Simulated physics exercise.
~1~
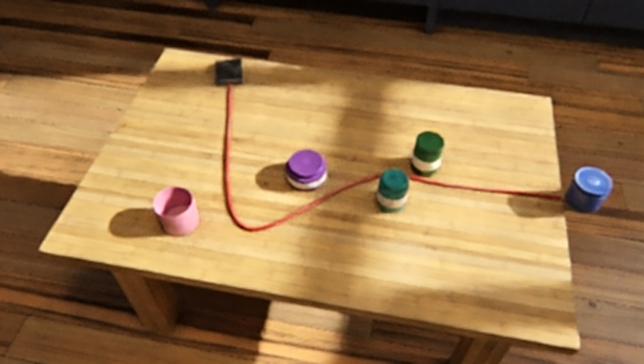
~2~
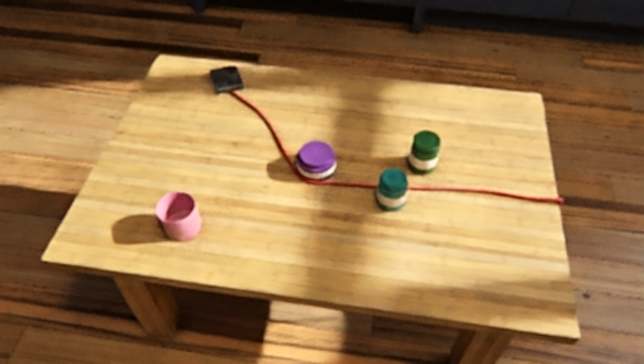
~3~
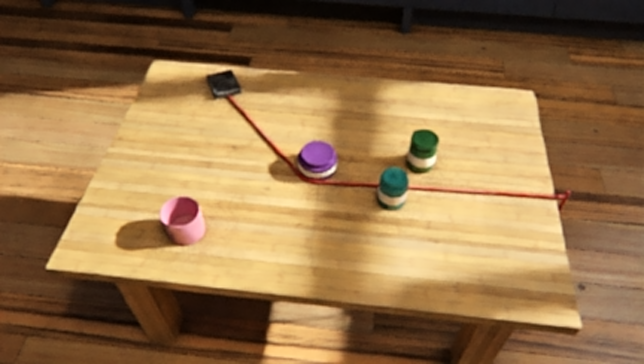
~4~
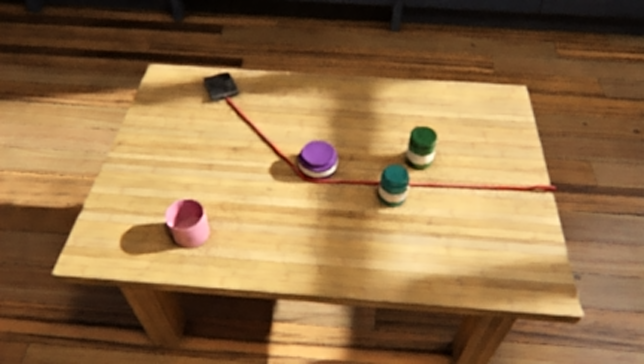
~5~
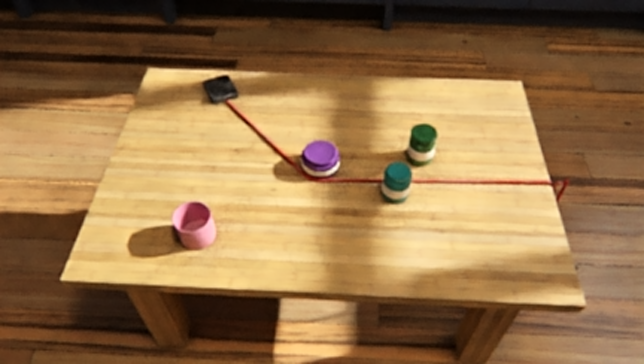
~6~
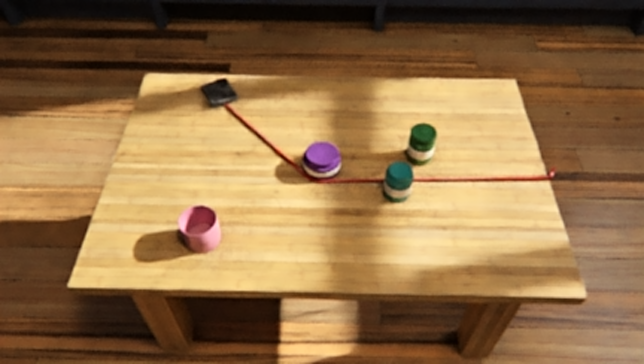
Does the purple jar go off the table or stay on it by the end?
The purple jar stays on the table. It shifts only a little as the red cable pulls against it, then rests there.
